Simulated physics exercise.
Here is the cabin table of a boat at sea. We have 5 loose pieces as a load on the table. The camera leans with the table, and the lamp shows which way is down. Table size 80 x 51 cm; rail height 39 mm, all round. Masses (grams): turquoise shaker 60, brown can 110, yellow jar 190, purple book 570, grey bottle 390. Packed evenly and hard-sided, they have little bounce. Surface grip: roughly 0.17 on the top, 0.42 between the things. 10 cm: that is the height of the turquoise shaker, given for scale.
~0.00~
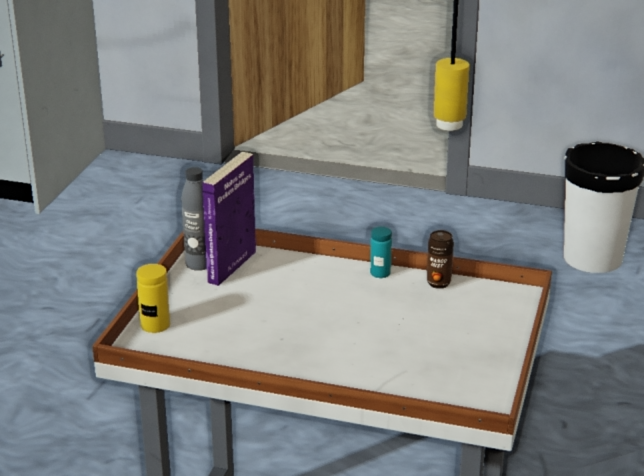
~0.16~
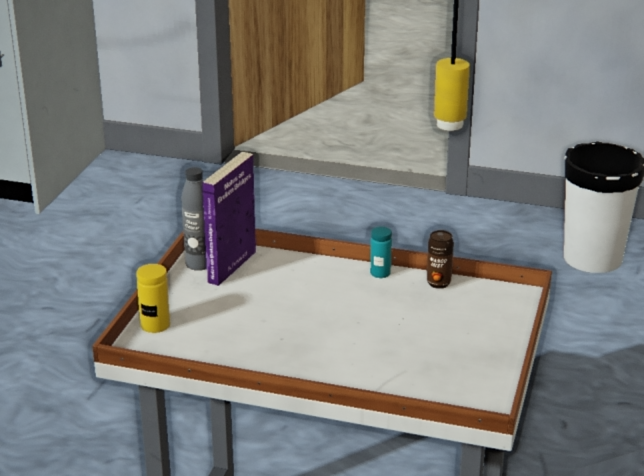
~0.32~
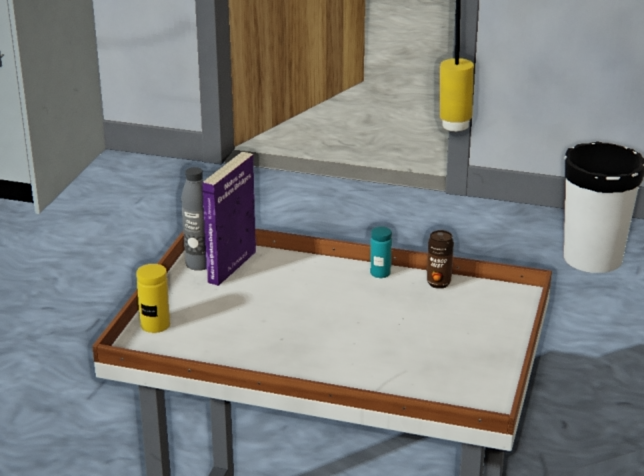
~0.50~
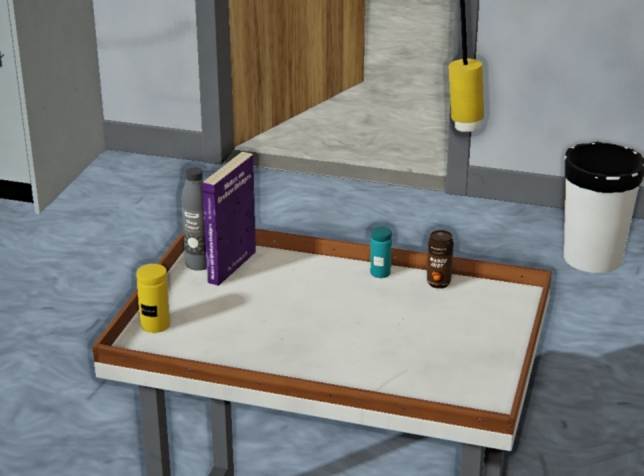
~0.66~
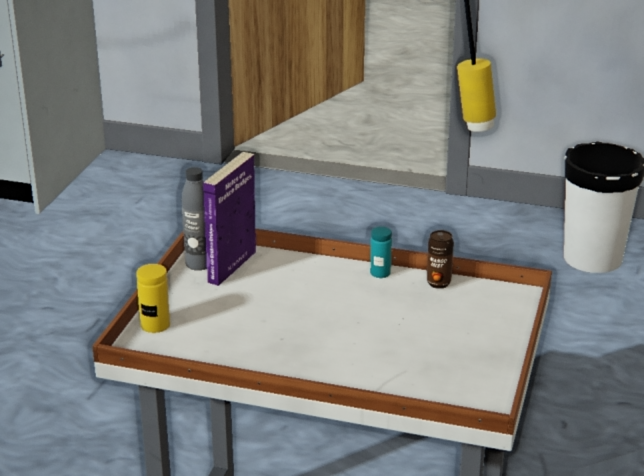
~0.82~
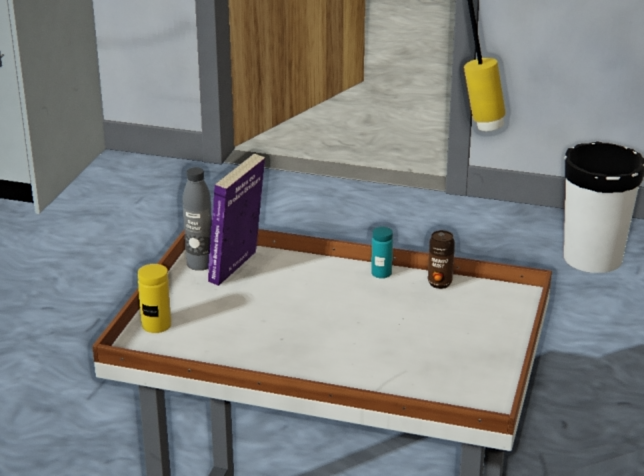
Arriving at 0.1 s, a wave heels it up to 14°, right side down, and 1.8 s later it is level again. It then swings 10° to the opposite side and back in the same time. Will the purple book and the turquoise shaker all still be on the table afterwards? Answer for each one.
Purple book: Yes; turquoise shaker: Yes.
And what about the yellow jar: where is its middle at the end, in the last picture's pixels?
It ends up near (244, 313).
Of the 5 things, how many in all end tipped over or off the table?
The tally is 1.
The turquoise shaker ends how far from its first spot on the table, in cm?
The shift is close to 19 cm.
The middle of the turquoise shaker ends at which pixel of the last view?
It ends near (469, 265).
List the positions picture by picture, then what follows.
The first frame shows boat level; purple book (230, 219); turquoise shaker (381, 252).
The second frame shows boat level; grey bottle (197, 218); brown can (440, 260).
The third frame shows heel 2°, right side down; yellow jar (154, 298); grey bottle (197, 218).
The fourth frame shows heel 6°, right side down; brown can (440, 260); yellow jar (154, 298).
The fifth frame shows heel 10°, right side down; grey bottle (197, 218); brown can (440, 260).
The sixth frame shows heel 13°, right side down; purple book (236, 220) rocked 7° off its seat; turquoise shaker (382, 253).
By 1.12 s, heel 13°, right side down; purple book on its side near (303, 281); turquoise shaker 5 cm from its spot near (402, 255); grey bottle 5 cm from its spot.
By 1.32 s, heel 10°, right side down; purple book on its side near (364, 292); turquoise shaker 11 cm from its spot near (429, 259); grey bottle 11 cm from its spot.
By 1.62 s, heel 3°, right side down; purple book on its side near (457, 309); turquoise shaker 19 cm from its spot near (468, 265); grey bottle 19 cm from its spot.
When it is over (4.2 s), lying over on the table, purple book; not toppled but over 5 cm from the start, turquoise shaker, brown can, yellow jar and grey bottle. In the last view, purple book near (467, 313), turquoise shaker near (469, 265).
